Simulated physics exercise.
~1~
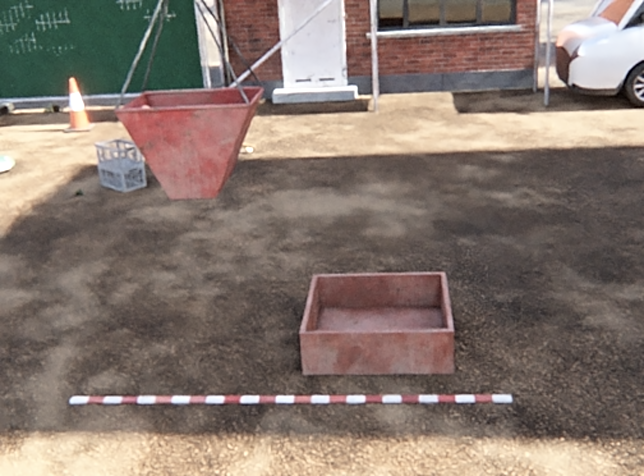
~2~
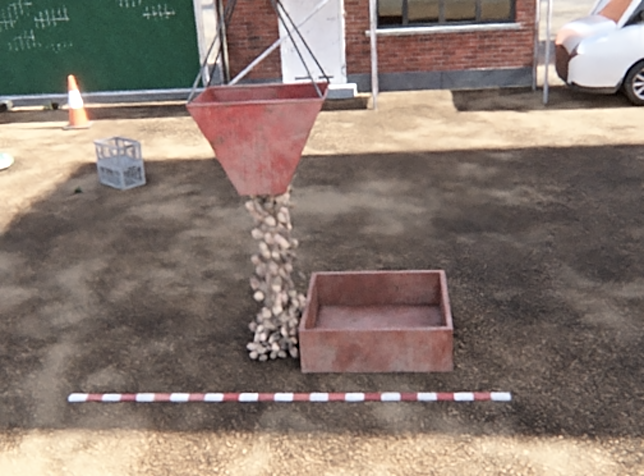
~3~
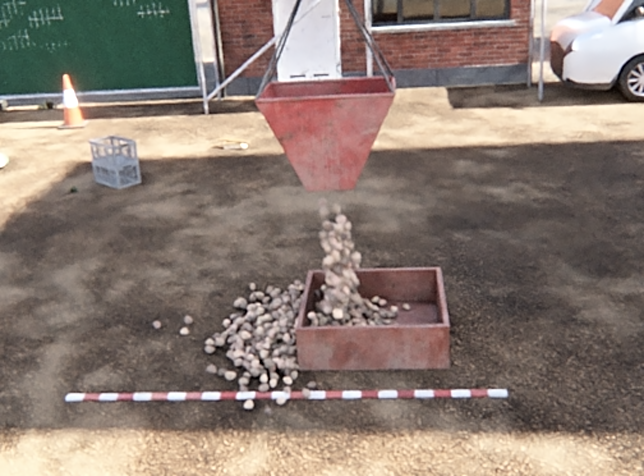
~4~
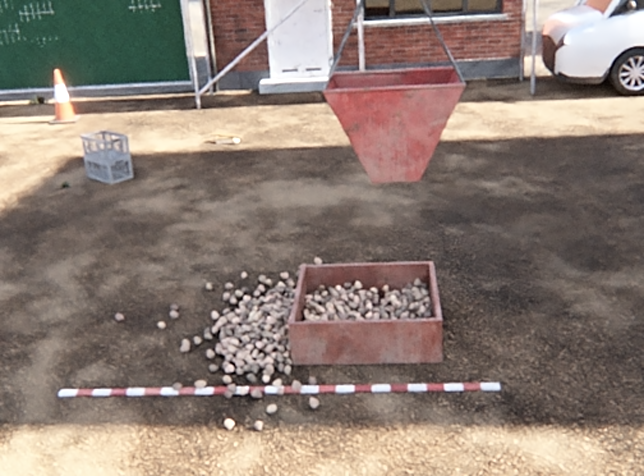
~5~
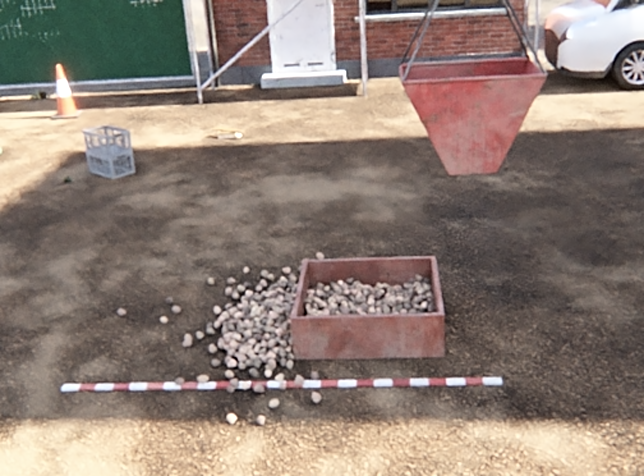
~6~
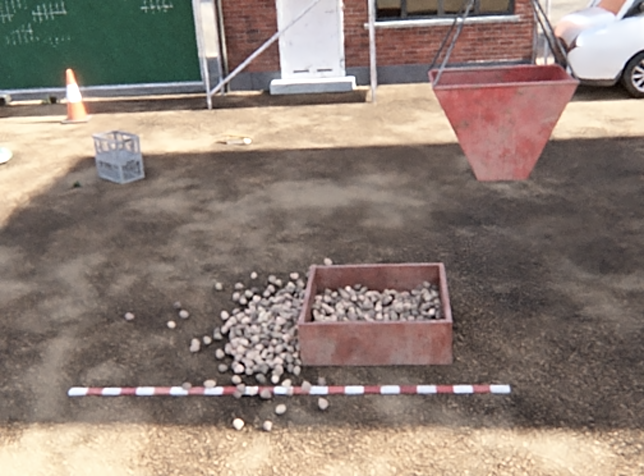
Red hopper moving right above a yard, dropping round stones first beside a bin, then into it, leaving both heaped.
